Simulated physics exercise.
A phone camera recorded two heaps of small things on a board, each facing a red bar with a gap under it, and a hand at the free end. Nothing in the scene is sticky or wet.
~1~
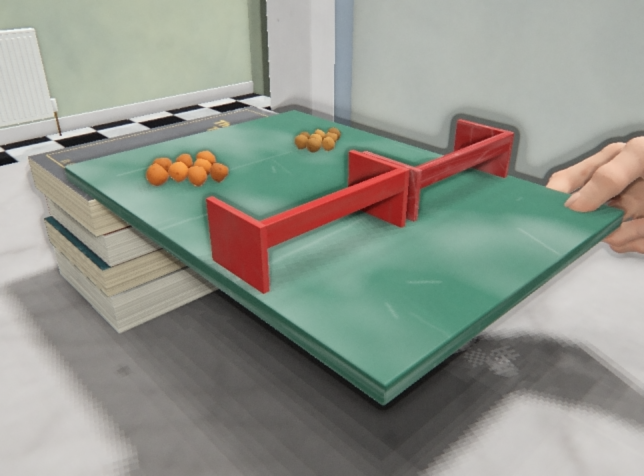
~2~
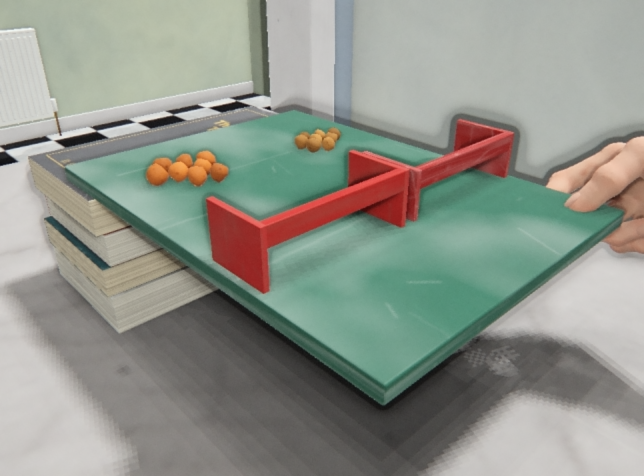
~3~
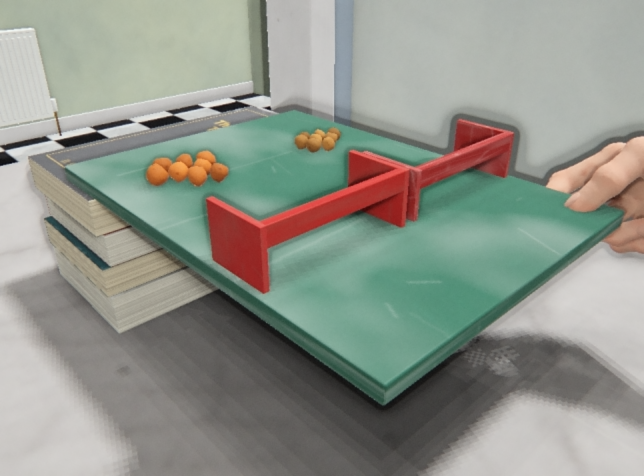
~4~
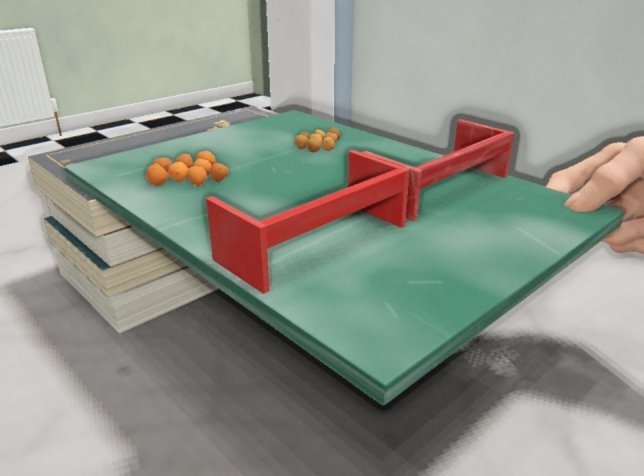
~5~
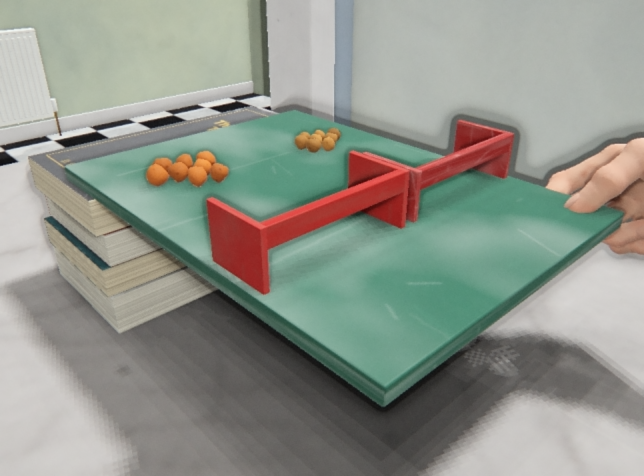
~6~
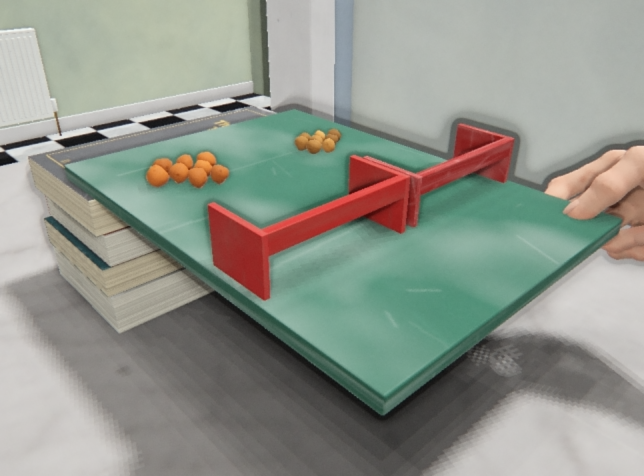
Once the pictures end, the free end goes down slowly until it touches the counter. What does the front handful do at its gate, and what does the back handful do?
At its opening the front handful gets by; at its opening the Back handful gets by.
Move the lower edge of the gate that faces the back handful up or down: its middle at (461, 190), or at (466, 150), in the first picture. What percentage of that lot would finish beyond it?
About 0 %, then 100 %.
Then, 0.55 s past the last view, board sloping at 16°; front handful where it was; back handful on its way down.
Then, 1.04 s past the last view, board resting at 26°; front handful all past its gate; back handful all past its gate.
Finally, board resting at 26°; front handful all past its gate; back handful all past its gate.
